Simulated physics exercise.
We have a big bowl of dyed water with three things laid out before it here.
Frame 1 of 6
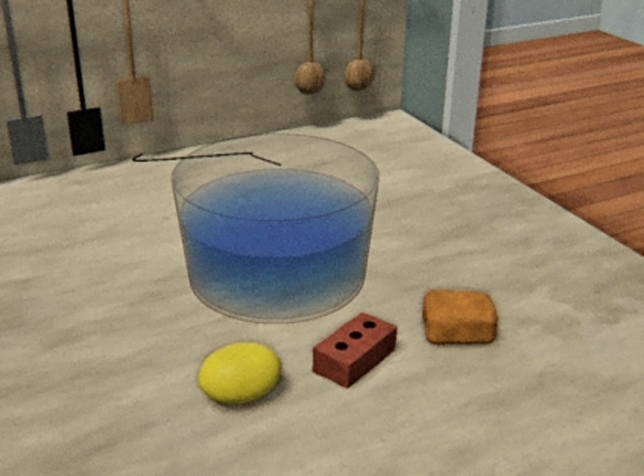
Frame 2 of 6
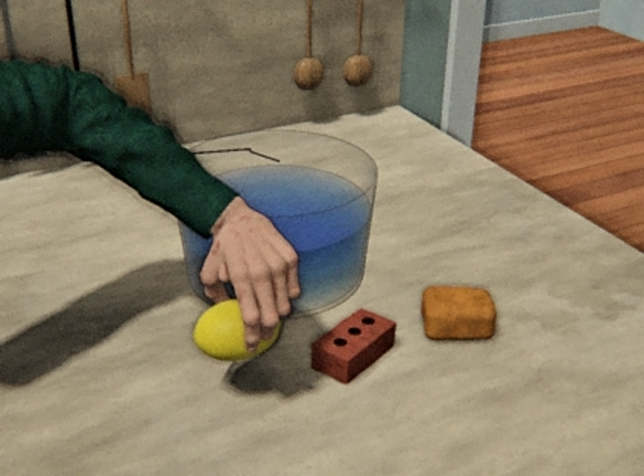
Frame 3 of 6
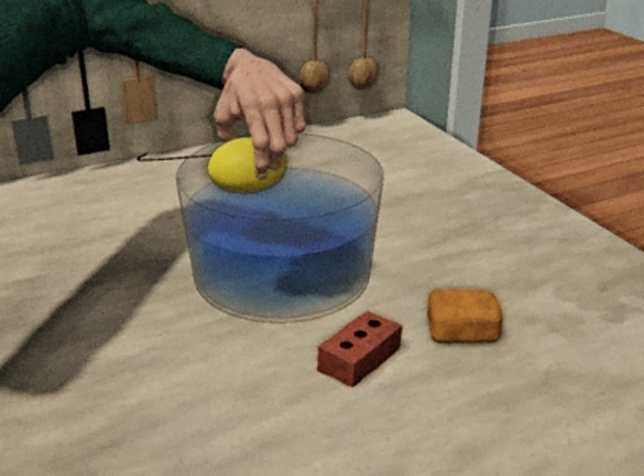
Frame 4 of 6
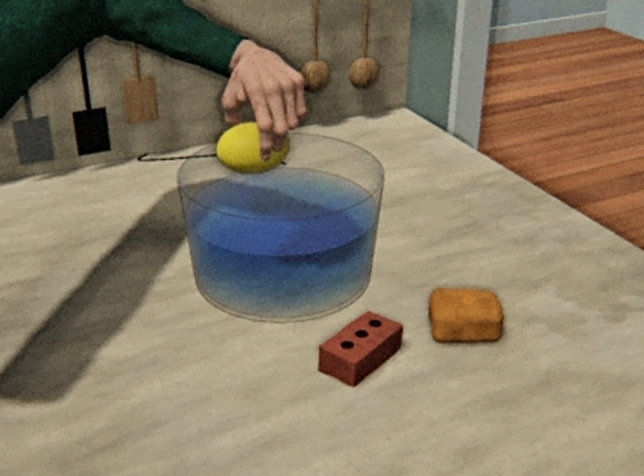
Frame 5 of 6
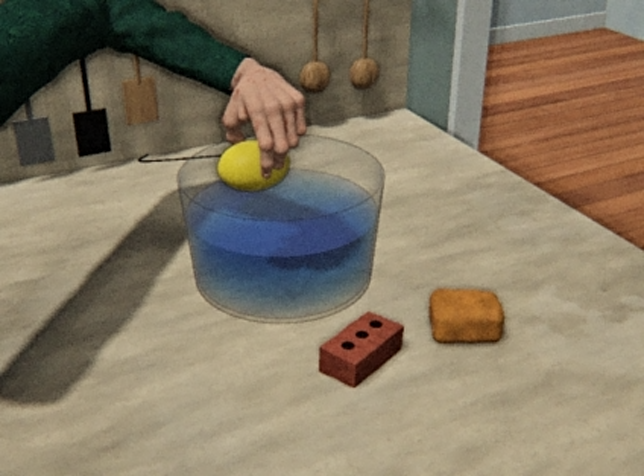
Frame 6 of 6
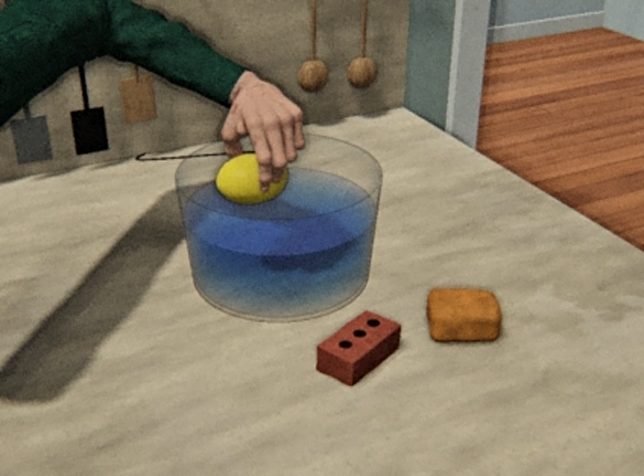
The clip shows a lemon, a piece of brick and a bread roll before a big bowl of blue water; a hand picks up the lemon, carries it above the bowl, raises it slightly, then lowers it close to the surface.
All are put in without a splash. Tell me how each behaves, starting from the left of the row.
Afloat; under; afloat.
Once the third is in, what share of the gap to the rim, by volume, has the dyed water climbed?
About 18 in a hundred.
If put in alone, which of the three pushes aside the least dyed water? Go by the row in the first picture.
That is the rightmost piece.
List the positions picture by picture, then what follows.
The first frame shows the row from the left; lemon (241, 373); piece of brick (355, 348); bread roll (459, 317).
The second frame shows a hand picks up the lemon; lemon (238, 330); bread roll (458, 313).
In the third frame, it is carried over; lemon (248, 165); piece of brick (360, 347).
In the fourth frame, it is above the big bowl; lemon (254, 148); bread roll (465, 315).
The fifth frame shows it comes down; lemon (254, 165); piece of brick (362, 348).
In the sixth frame, it is just over the surface; lemon (253, 179); piece of brick (359, 347); bread roll (463, 315).
Soon after, the lemon floats.
Later, the piece of brick goes to the bottom.
In the end, the bread roll floats; afloat, lemon and bread roll.
